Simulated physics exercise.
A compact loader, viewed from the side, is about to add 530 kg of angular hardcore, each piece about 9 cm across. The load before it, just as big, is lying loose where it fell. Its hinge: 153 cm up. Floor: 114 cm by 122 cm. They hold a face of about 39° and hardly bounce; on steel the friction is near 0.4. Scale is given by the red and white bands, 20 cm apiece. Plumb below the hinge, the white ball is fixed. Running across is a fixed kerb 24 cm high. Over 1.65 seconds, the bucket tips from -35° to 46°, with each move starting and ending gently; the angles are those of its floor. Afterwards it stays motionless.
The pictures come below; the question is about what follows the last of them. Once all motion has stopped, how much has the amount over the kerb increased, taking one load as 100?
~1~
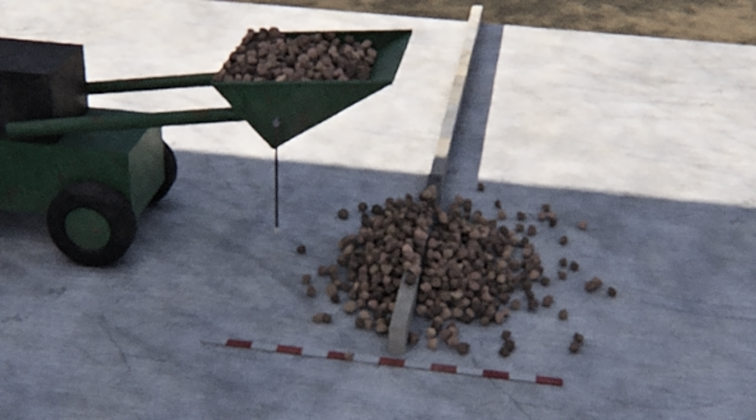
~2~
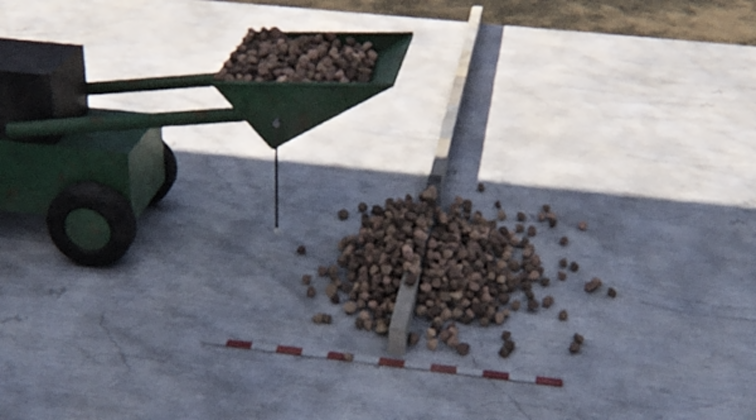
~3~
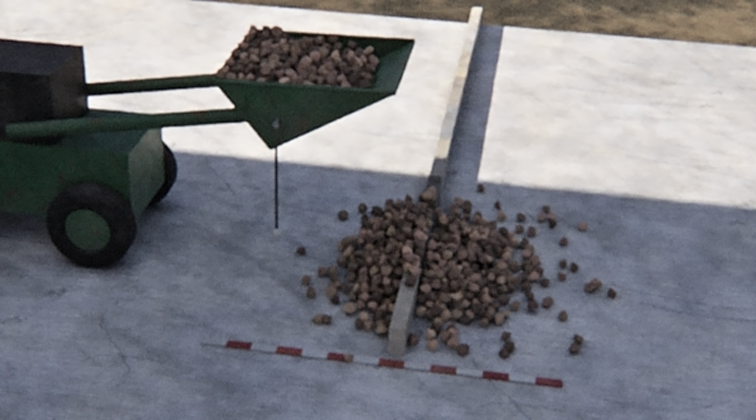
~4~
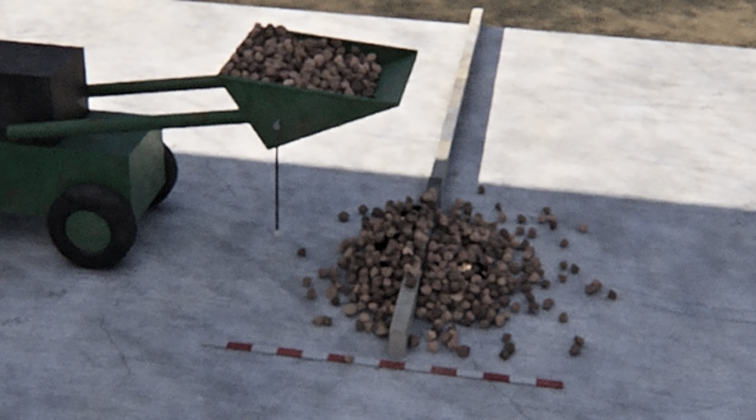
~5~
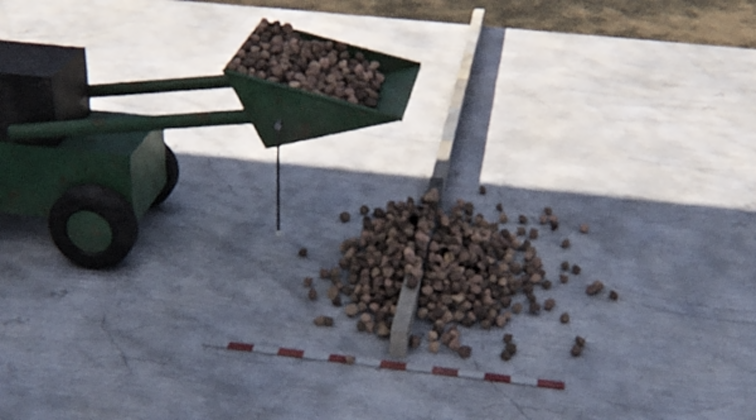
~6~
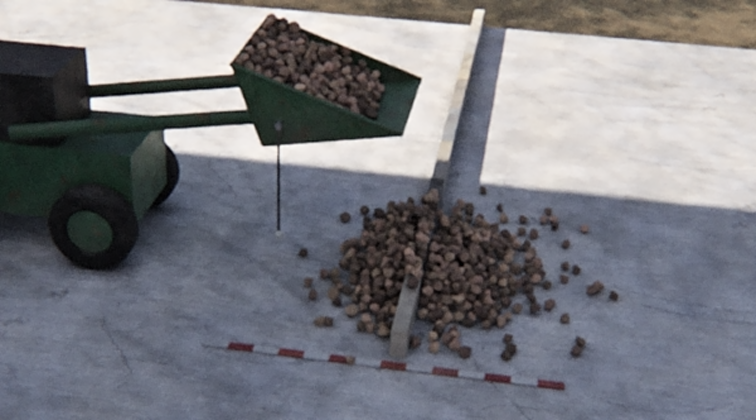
It has increased by some 22 per cent.
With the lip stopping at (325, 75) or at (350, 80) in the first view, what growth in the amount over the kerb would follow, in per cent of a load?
Close to 0 per cent, followed by close to 0 per cent.
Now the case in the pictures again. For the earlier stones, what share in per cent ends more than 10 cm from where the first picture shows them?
Around 5 in a hundred.
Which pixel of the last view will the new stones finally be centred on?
Roughly at pixel (387, 243).
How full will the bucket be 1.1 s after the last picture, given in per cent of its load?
It holds some 45 per cent.
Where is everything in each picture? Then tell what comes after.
Lip at (392, 83), floor tilted -35°, highest stones at (308, 43). The earlier load is highest near (415, 229), 36 cm above ground level, 50 % on this side of the kerb, 50 % over the kerb, in the first picture.
Lip at (393, 85), floor tilted -34°, highest stones at (300, 42), in the second picture.
The bucket is at -30°, its lip at (396, 93); the top of the load is at (273, 38), in the third picture.
Lip at (399, 105), floor tilted -25°, highest stones at (271, 34), in the fourth picture.
The bucket is at -18°, its lip at (402, 119); the top of the load is at (272, 30), in the fifth picture.
The bucket is at -11°, its lip at (403, 135); the top of the load is at (274, 27), in the sixth picture.
Then, 0.6 s after the last picture the floor is at 34°; in per cent of one load, 100 in the bucket, 50 on this side of the kerb, 50 over the kerb; the foremost stones are at (586, 296).
Then, 1.1 s after the last picture the floor is at 46°; in per cent of one load, 43 in the bucket, 106 on this side of the kerb, 50 over the kerb; the foremost stones are at (586, 296).
Then, 1.5 s after the last picture the floor is at 46°; in per cent of one load, 4 in the bucket, 133 on this side of the kerb, 63 over the kerb; the foremost stones are at (586, 296).
Then, 4.3 s after the last picture the floor is at 46°; in per cent of one load, 0 in the bucket, 128 on this side of the kerb, 72 over the kerb; the foremost stones are at (586, 296). Net gain over the kerb, 22.
